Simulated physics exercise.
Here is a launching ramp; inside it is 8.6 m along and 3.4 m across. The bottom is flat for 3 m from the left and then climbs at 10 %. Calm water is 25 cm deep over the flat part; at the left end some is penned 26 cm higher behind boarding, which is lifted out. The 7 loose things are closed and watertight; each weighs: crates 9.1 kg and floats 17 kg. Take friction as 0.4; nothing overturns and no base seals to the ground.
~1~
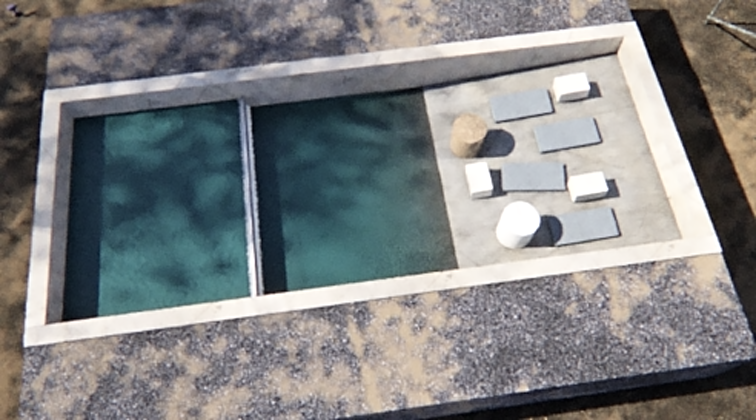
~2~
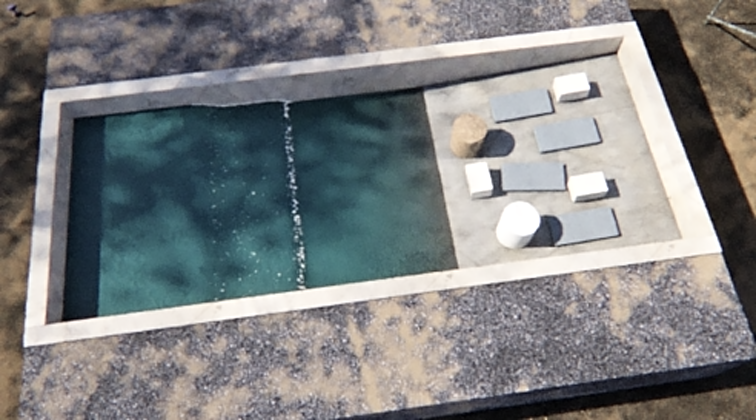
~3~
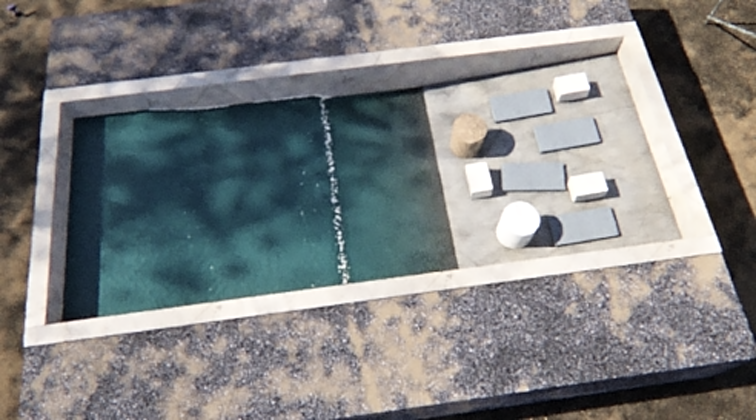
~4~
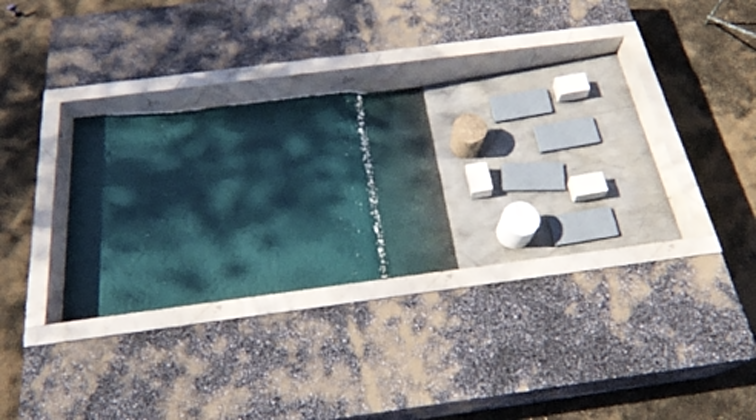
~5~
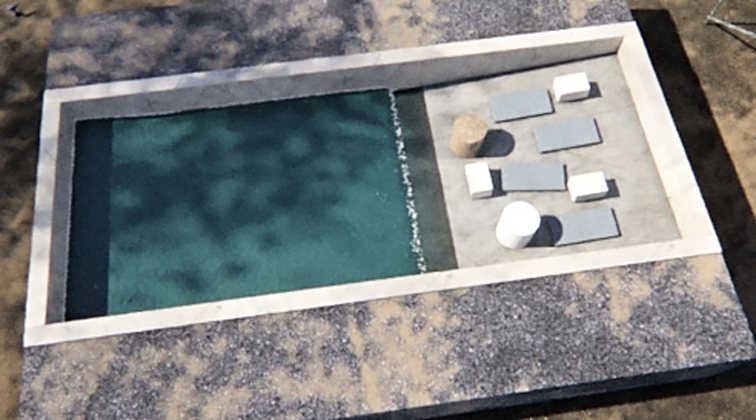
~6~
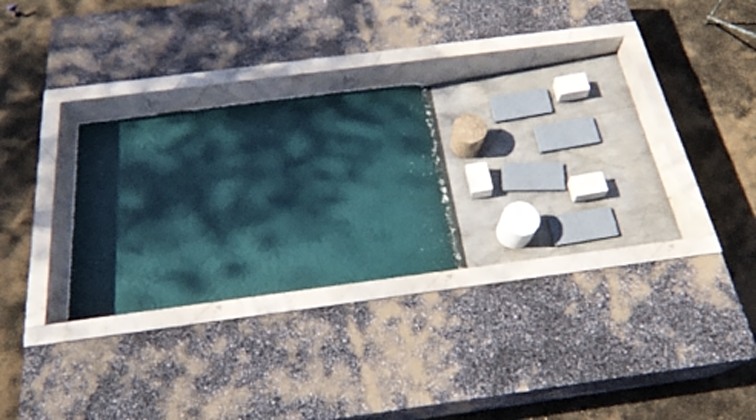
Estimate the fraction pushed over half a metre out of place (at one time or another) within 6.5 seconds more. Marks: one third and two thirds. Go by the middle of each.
Share: Two thirds or above.
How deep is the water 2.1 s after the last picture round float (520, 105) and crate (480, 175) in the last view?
Roughly 10 and 14 cm.
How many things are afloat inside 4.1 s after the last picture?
At that moment 7.
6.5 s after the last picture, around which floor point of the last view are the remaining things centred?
Around (432, 180).
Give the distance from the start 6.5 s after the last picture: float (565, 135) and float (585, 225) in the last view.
In that order: 100 cm, 80 cm.
Then, 0.6 s after the last picture 0 of 7 are over 50 cm from their spots; 0 afloat.
Then, 2.1 s after the last picture 1 of 7 are over 50 cm from their spots; 4 afloat.
Then, 4.1 s after the last picture 1 of 7 are over 50 cm from their spots; 7 afloat.
Then, 6.5 s after the last picture 7 of 7 are over 50 cm from their spots, and 7 have been at some point; 5 afloat.
